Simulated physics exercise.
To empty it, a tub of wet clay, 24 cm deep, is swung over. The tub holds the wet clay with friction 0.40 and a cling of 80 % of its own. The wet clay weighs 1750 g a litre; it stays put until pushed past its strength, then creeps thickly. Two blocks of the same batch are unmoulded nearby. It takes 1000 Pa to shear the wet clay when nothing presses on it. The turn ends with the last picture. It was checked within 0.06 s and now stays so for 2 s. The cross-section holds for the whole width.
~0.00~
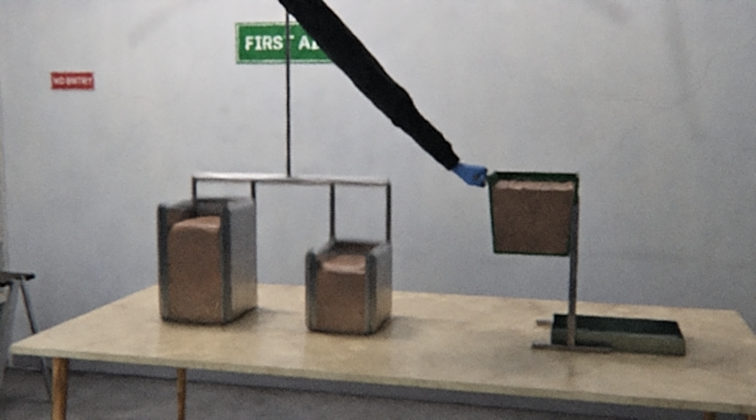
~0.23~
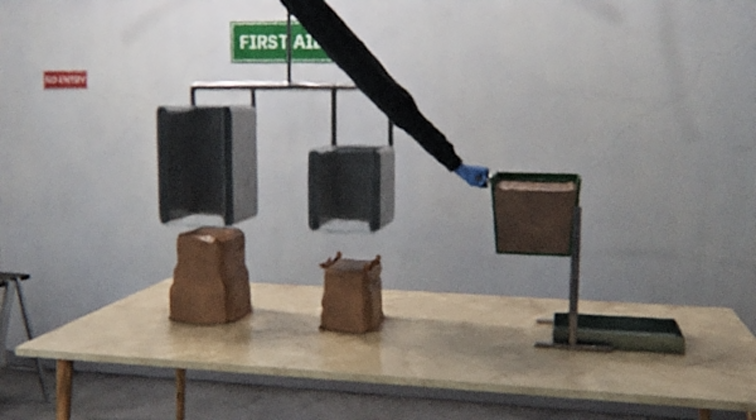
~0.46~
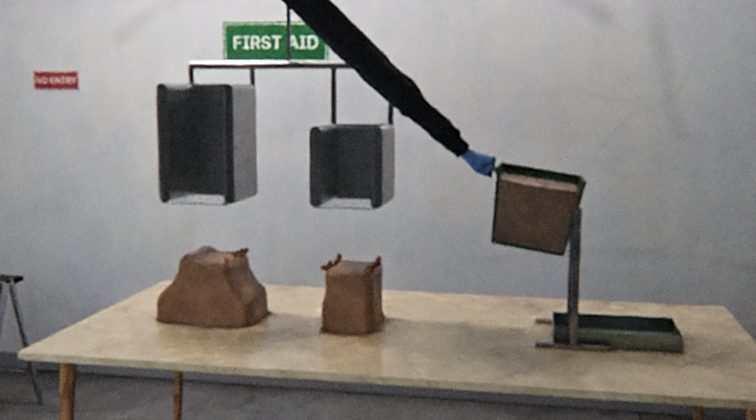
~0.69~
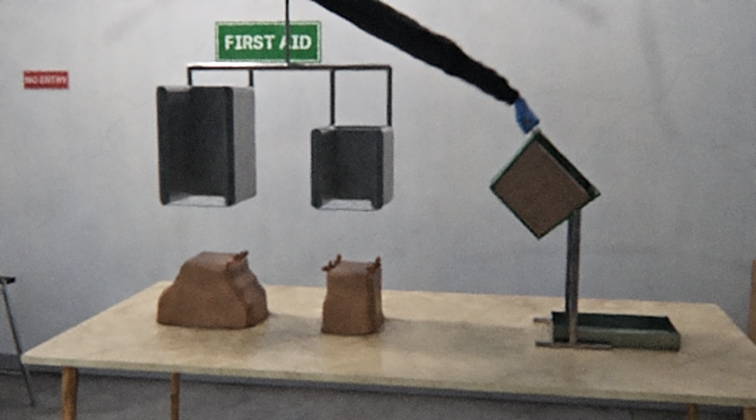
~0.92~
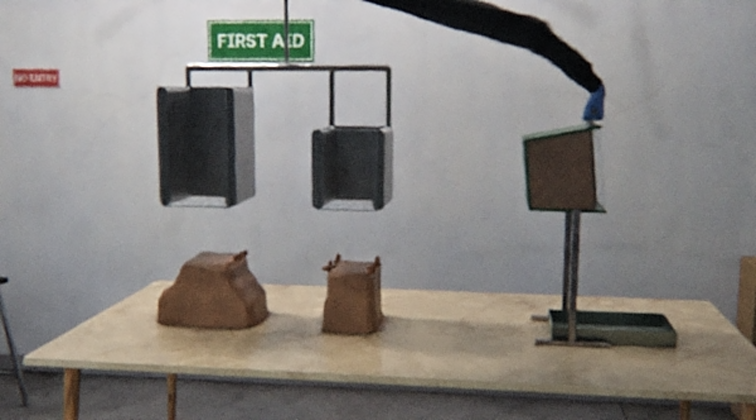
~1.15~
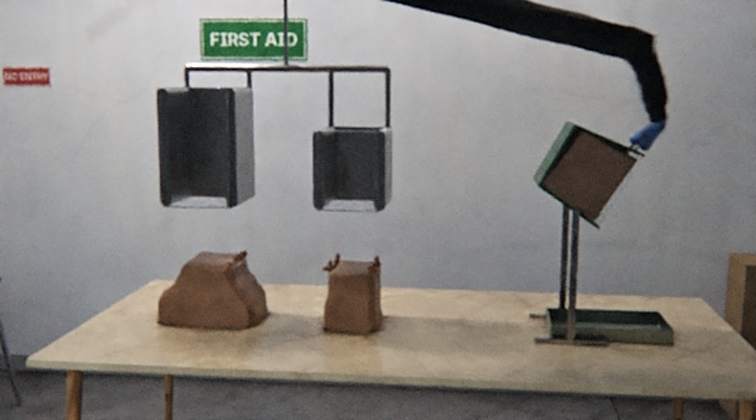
Two grey moulds lifted off brown clay blocks, and the taller left one slumped wide while the smaller kept its shape; then a blue-gloved hand swung a tub of clay over to the right.
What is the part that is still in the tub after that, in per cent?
It comes to some 0 %.
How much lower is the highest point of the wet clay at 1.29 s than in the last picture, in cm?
About 9 cm.
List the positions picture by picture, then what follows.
In the first picture, handle-side rim at (490, 177), tilt 0 degrees; top of the wet clay at (510, 187); blocks stand 34 cm, 22 cm (left to right).
In the second picture, handle-side rim at (493, 178), tilt 0 degrees; top of the wet clay at (513, 188); blocks stand 31 cm, 22 cm (left to right).
In the third picture, handle-side rim at (500, 168), tilt 9 degrees; top of the wet clay at (505, 180); blocks stand 24 cm, 22 cm (left to right).
In the fourth picture, handle-side rim at (541, 133), tilt 45 degrees; top of the wet clay at (537, 144); blocks stand 23 cm, 22 cm (left to right).
In the fifth picture, handle-side rim at (601, 129), tilt 85 degrees; top of the wet clay at (589, 134); blocks stand 23 cm, 22 cm (left to right).
In the sixth picture, handle-side rim at (643, 157), tilt 119 degrees; top of the wet clay at (582, 133); blocks stand 23 cm, 22 cm (left to right).
After 1.29 s, the tub is at 119 degrees and holds 65 %.
After 1.46 s, the tub is at 119 degrees and holds 7 %.
After 1.63 s, the tub is at 119 degrees and holds 0 %.
After 1.80 s, the tub is at 119 degrees and holds 0 %.
After 3.15 s, at the end, the tub is at 119 degrees and holds 0 %.
